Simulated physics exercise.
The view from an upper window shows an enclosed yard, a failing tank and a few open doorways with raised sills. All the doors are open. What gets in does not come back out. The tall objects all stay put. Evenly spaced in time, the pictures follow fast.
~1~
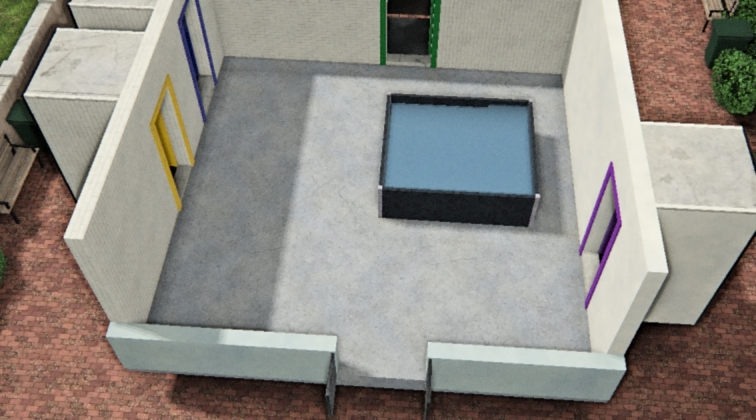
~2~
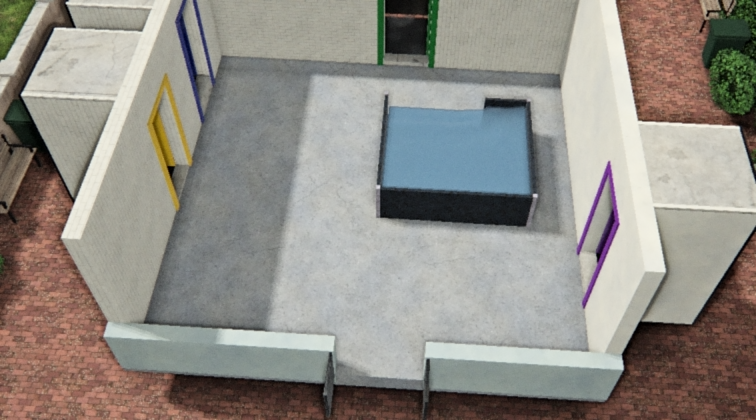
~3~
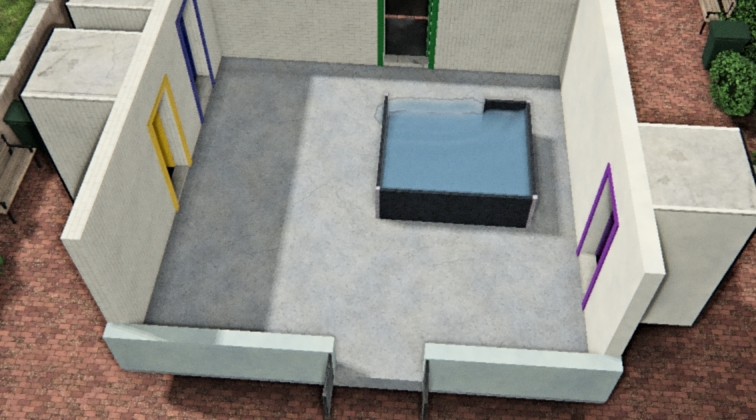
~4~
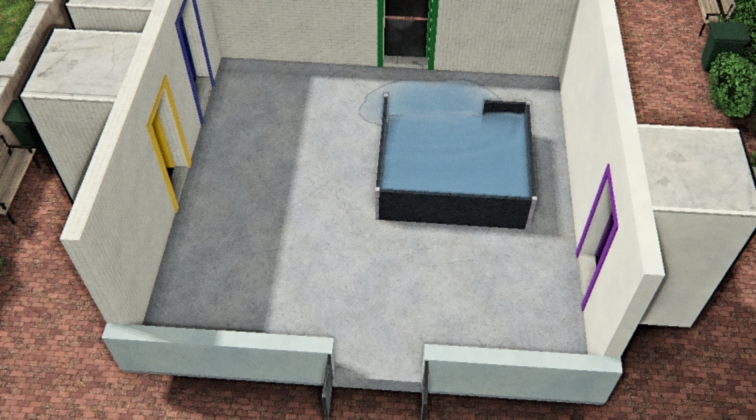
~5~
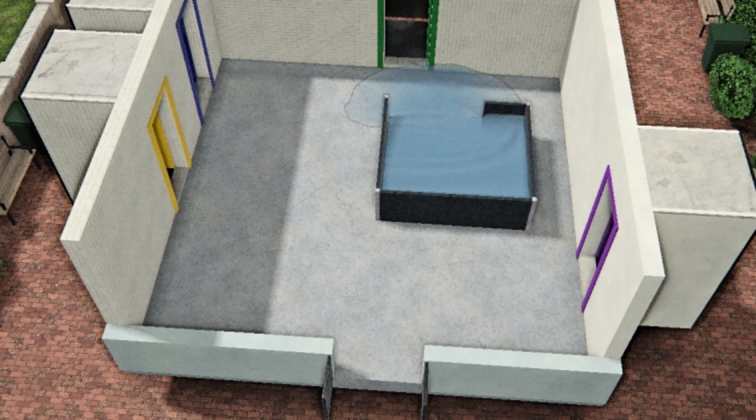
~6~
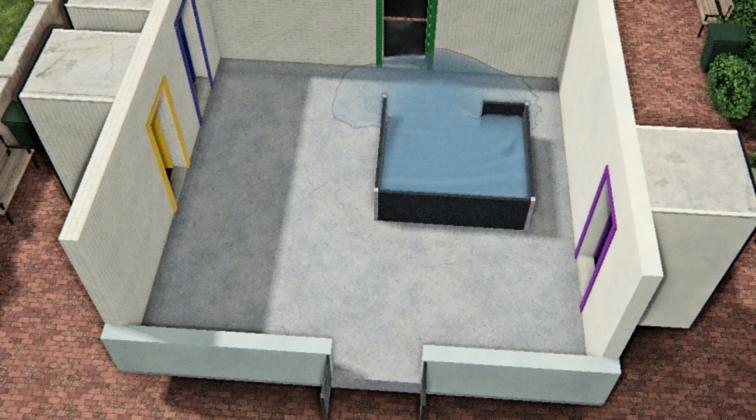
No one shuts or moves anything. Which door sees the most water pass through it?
The green door sees the most.
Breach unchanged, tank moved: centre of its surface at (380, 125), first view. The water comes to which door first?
Answer: The green-painted one.
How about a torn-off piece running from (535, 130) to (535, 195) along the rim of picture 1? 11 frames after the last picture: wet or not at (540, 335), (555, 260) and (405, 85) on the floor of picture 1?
One after the other: Under water, wet, clear.
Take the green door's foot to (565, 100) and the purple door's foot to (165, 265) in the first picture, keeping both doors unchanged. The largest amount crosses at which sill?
That would be the green one.
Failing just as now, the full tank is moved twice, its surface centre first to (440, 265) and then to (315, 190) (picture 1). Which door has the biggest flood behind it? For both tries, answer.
Case 1: The green door; case 2: The green door.
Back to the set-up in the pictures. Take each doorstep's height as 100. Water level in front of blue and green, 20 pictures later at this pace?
Roughly 60 and 270 %.
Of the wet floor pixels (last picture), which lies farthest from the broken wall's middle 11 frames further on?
I'd put it around (220, 61).
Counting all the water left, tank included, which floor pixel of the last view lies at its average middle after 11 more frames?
Centre point: Around (441, 135).
A moment on, water covers 15 % of the floor; green door a lot in, blue door not reached, purple door not reached, yellow door not reached.
Next, water covers 25 % of the floor; green door a lot in, blue door not reached, purple door not reached, yellow door not reached.
Then, water covers 45 % of the floor; green door a lot in, blue door wet at the sill, nothing in, purple door wet at the sill, nothing in, yellow door wet at the sill, nothing in.
Later, water covers 85 % of the floor; green door a lot in, blue door wet at the sill, nothing in, purple door wet at the sill, nothing in, yellow door a trickle in.
In the end, water covers 95 % of the floor; green door a lot in, blue door wet at the sill, nothing in, purple door wet at the sill, nothing in, yellow door a trickle in; the green door has let in the most.
